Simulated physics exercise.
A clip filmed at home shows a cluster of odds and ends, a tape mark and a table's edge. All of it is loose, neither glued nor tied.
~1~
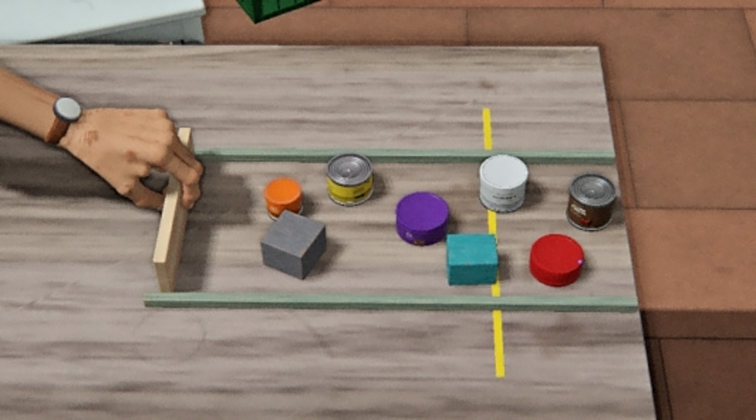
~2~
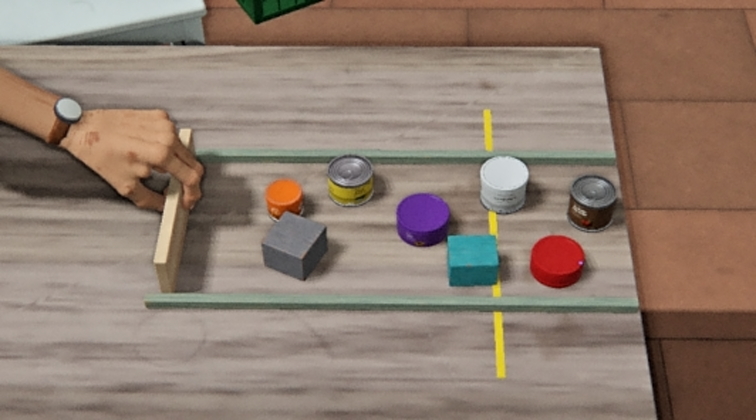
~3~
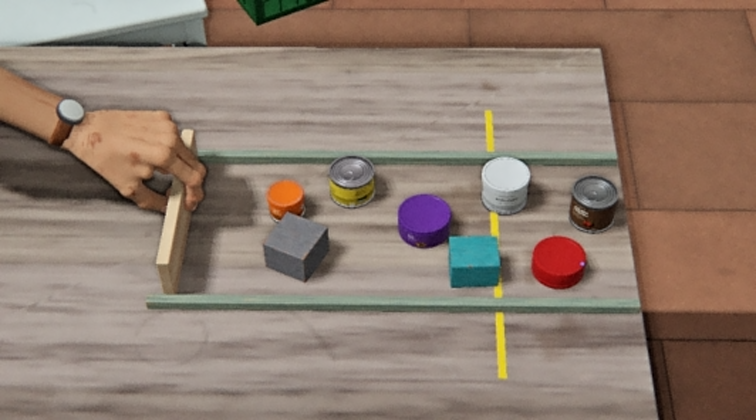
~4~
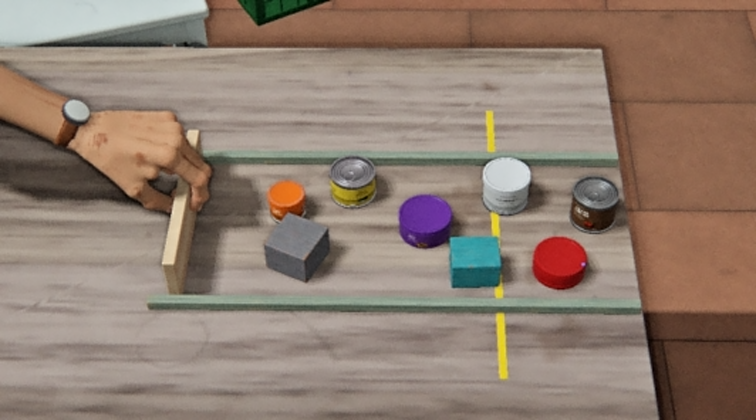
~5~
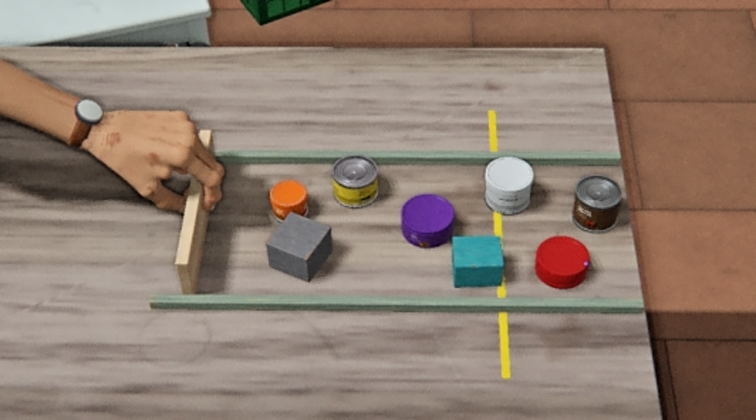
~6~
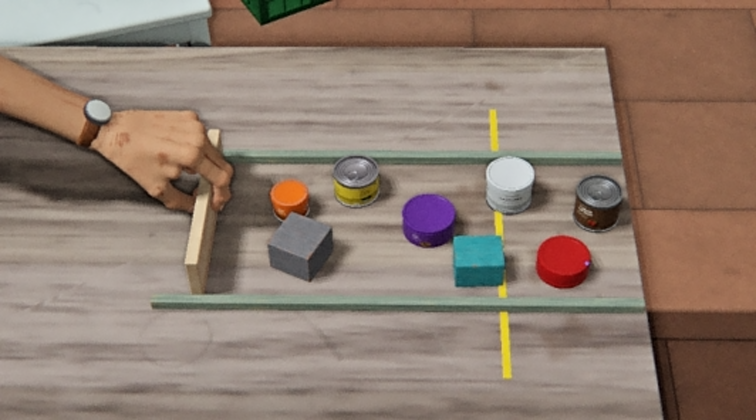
On a pale wooden tabletop above terracotta tiles, seen from above at an angle, two green strips form a lane crossed by yellow tape near the right edge. Between them sit an orange tub, yellow tin, grey block, purple lid, turquoise block, white pot, red lid and brown tin. A watch-wearing hand slides a board slightly right without touching them, while the view drifts very slightly.
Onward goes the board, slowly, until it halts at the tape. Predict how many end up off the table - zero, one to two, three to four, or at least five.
Gone: Not a single one.
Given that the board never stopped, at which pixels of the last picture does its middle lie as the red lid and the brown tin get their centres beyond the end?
Around (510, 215), then around (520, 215).
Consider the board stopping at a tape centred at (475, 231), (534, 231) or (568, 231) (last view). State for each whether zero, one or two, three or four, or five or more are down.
One after another: No fall at all, just one or two, three or four.
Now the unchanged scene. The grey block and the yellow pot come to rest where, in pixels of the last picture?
First (525, 242), then (520, 178).
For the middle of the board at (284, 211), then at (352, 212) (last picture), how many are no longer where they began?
The number moved is 2 and then 3.
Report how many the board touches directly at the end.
That would be 3 of them.
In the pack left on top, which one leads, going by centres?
Red lid.
Soon after, none off yet; brown tin at rest near (598, 203); red lid at rest near (563, 262); white pot at rest near (509, 186).
In the end, the number that fall off is zero.
